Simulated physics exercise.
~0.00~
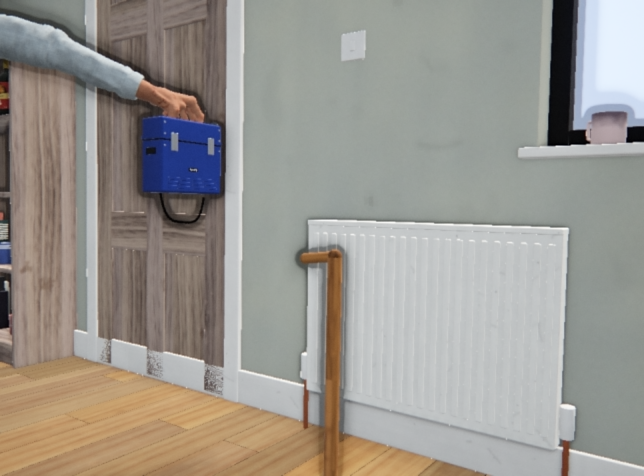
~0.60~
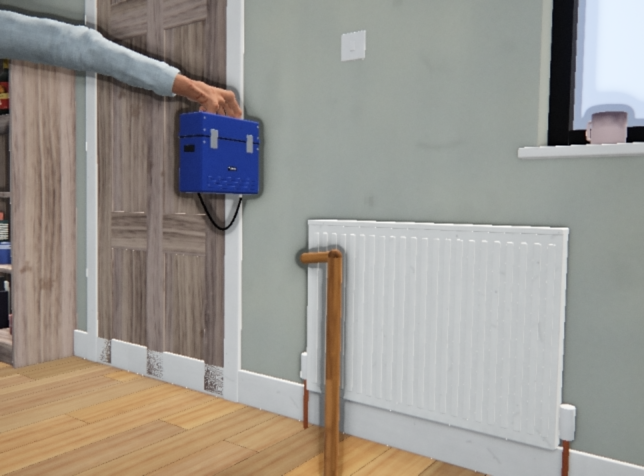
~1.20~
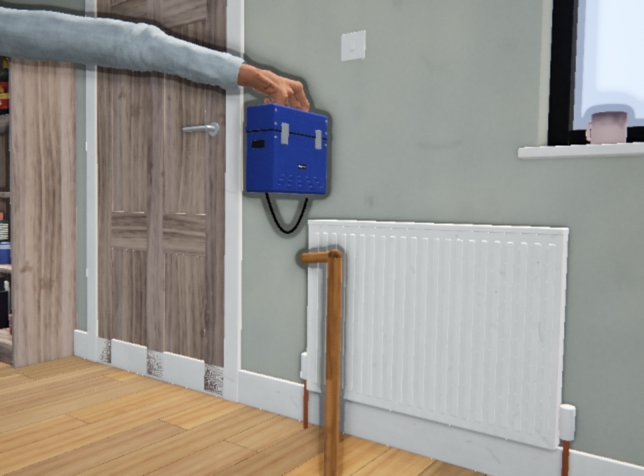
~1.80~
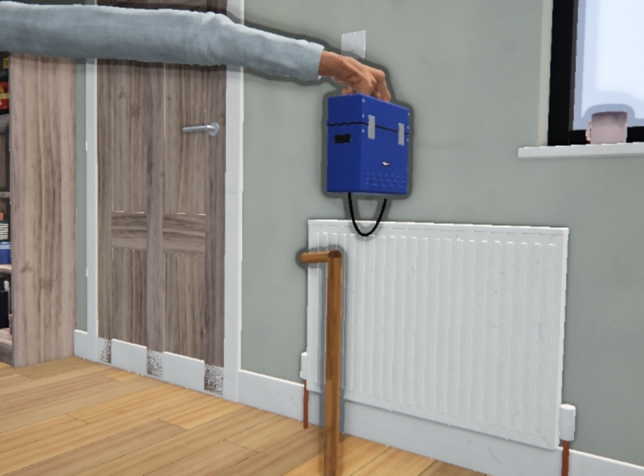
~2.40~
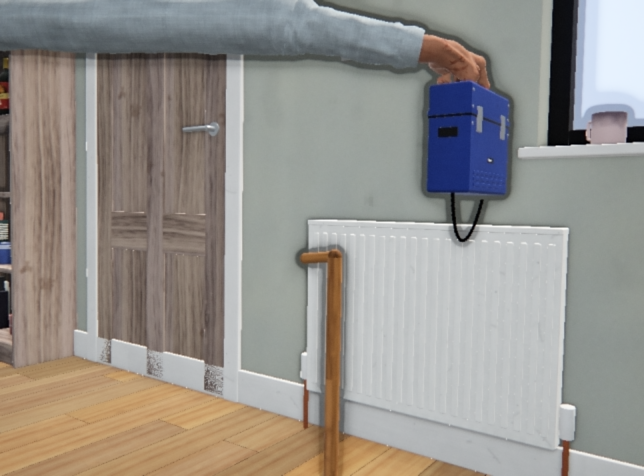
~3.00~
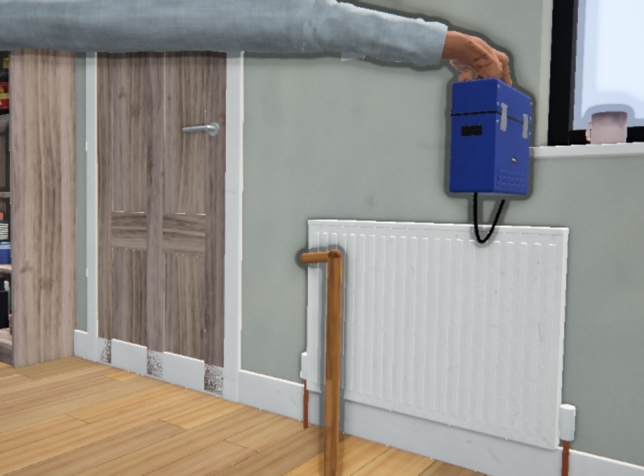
A blue case with silver latches, held from above by a hand in a pale blue sleeve, starts in front of a wooden door, a dark loop hanging beneath it. The arm reaches in from the left and carries the case steadily right, past the door handle and toward a wooden post with a short peg at its top. The case passes above the post, and the loop clears it without catching. It continues over the white radiator, rising slightly. It ends beside the windowsill, still held upright, with the loop hanging free.
